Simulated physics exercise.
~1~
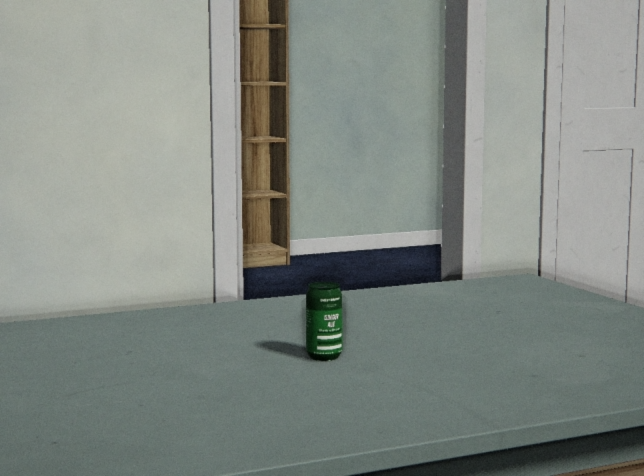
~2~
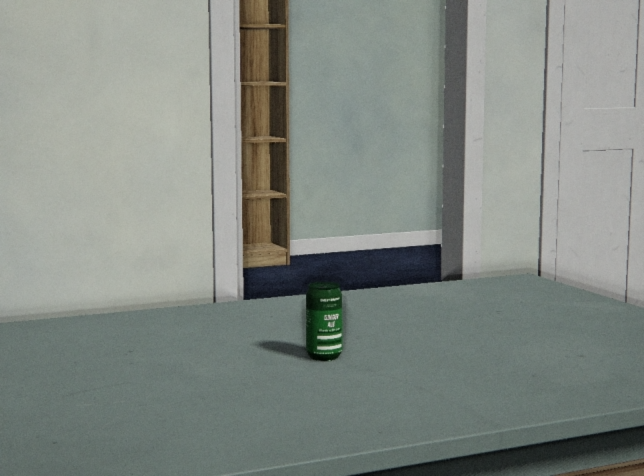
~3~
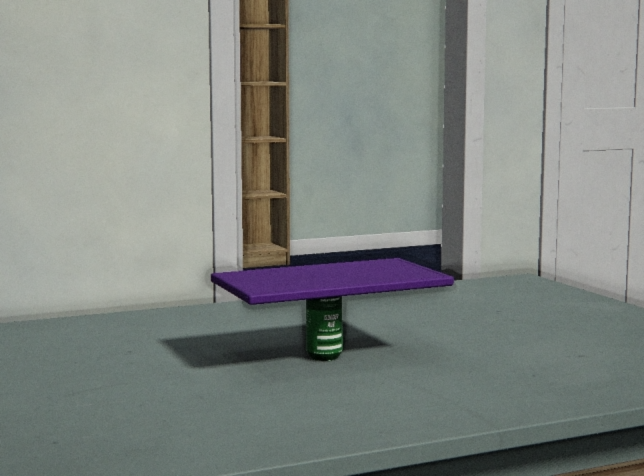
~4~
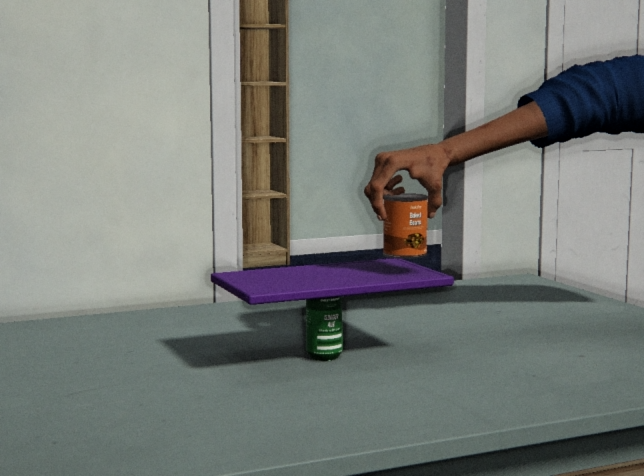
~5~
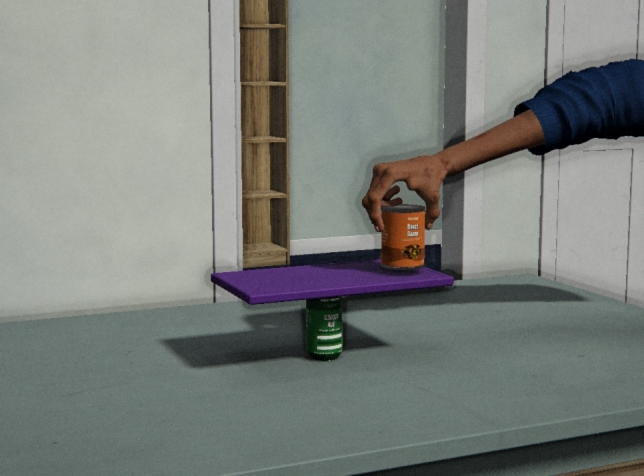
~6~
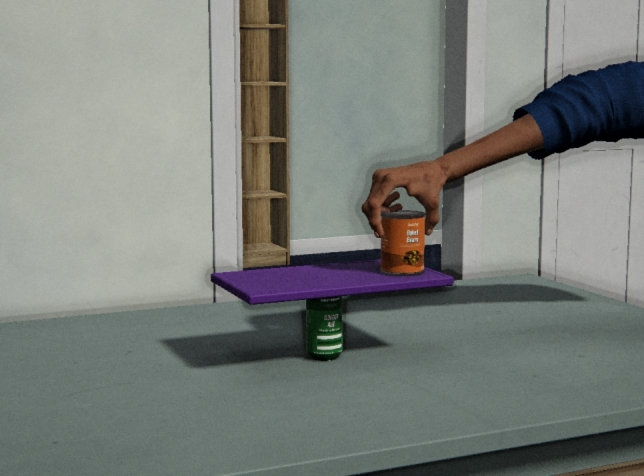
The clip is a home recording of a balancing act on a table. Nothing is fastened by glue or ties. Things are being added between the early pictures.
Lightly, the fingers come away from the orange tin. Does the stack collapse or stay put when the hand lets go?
It collapses.
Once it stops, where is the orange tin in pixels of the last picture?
End spot: Near (525, 334).
Then, 0.40 s after the last picture, orange tin now fallen; purple lid tipped 49° from how it was.
Then, 0.60 s after the last picture, purple lid now fallen; green can slid about its own width.
At rest, fallen, purple lid and orange tin; moved from the start, green can. Seen from the same camera at the end, orange tin near (525, 334). The stack gives way.
